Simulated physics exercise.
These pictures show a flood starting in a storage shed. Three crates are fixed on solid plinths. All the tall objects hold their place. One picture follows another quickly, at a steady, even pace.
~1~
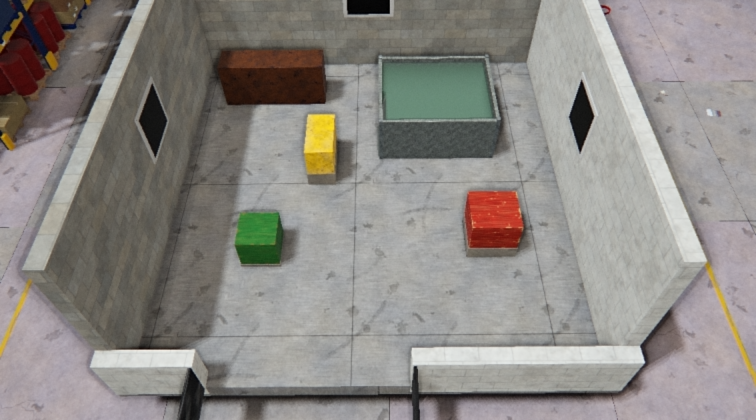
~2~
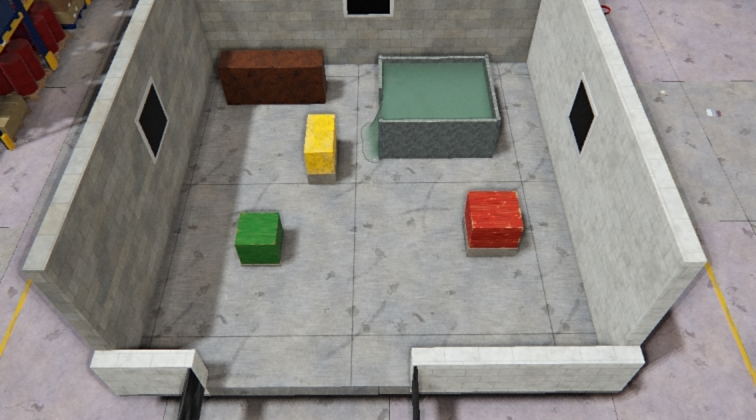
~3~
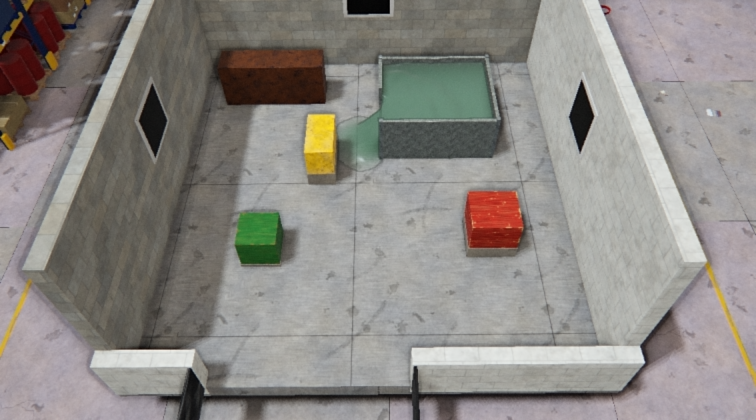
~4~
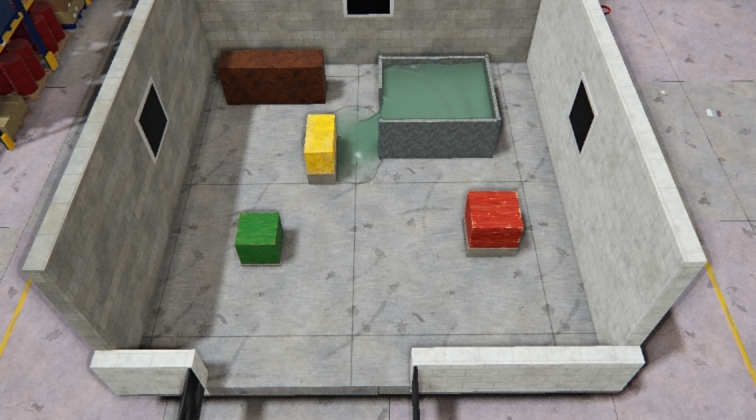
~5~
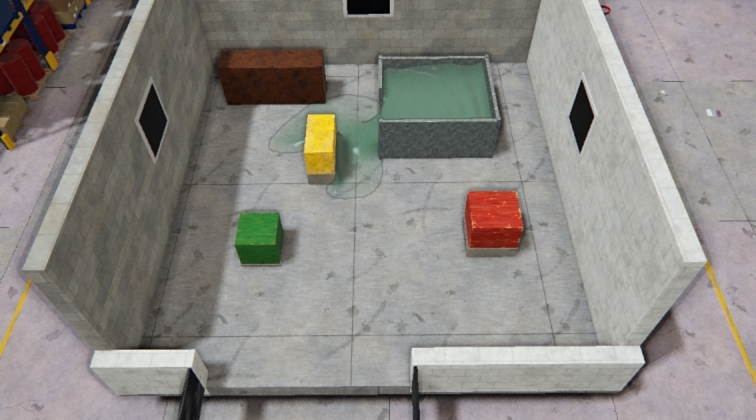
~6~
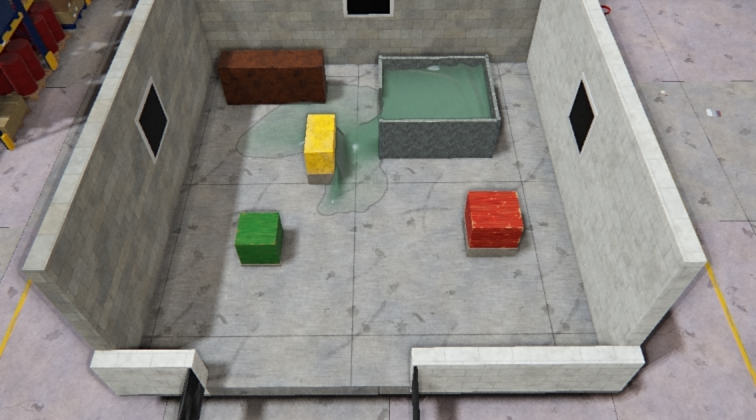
The footage shows a walled enclosure with coloured blocks and an open tank of greenish liquid, which pours from the tank's left side, reaches the yellow block and spreads around it across the floor while the blocks stay still.
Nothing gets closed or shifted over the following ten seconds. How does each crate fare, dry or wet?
In order: Yellow crate: Reached by water; red crate: Kept safe; green crate: Reached by water.
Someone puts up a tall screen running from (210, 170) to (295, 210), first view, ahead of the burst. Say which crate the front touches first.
That would be the yellow crate.
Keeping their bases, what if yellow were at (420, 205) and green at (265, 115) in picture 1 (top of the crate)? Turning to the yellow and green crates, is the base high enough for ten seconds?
The yellow one is not reached, the green one is reached.
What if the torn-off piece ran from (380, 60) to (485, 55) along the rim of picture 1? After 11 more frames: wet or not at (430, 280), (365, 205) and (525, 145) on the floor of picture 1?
Those three places would be still unsoaked, still unsoaked and soaking, in that order.
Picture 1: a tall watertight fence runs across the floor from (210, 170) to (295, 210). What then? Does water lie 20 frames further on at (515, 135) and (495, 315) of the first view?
In order, I'd call them bare and inundated.
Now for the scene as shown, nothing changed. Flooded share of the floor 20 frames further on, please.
It comes out near 65 percent.
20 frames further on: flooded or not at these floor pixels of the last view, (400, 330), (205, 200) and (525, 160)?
Going through them in order, I'd say drenched, drenched and clear.
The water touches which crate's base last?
Coming in last, the red one.
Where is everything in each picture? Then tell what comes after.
The first frame shows the open tank at (436, 91) is whole and still.
In the second frame, the front is at (378, 161), out from the gap at (382, 127).
In the third frame, the front is at (338, 132), out from the gap at (382, 129).
In the fourth frame, the front is at a hidden place, out from the gap at (382, 131).
In the fifth frame, water pours out at (382, 130) and has run to (274, 148).
In the sixth frame, water pours out at (382, 130) and has run to (243, 148).
A moment on, water covers 25 % of the floor; the yellow crate water round its plinth, the red crate not reached, the green crate water round its plinth.
Next, water covers 50 % of the floor; the yellow crate water round its plinth, the red crate water round its plinth, the green crate water round its plinth.
Then, water covers 65 % of the floor; the yellow crate water round its plinth, the red crate water round its plinth, the green crate water round its plinth.
Later, water covers 85 % of the floor; the yellow crate water round its plinth, the red crate water round its plinth, the green crate water round its plinth.
In the end, water covers 100 % of the floor; the yellow crate was topped, the red crate stayed above the water, the green crate was topped.
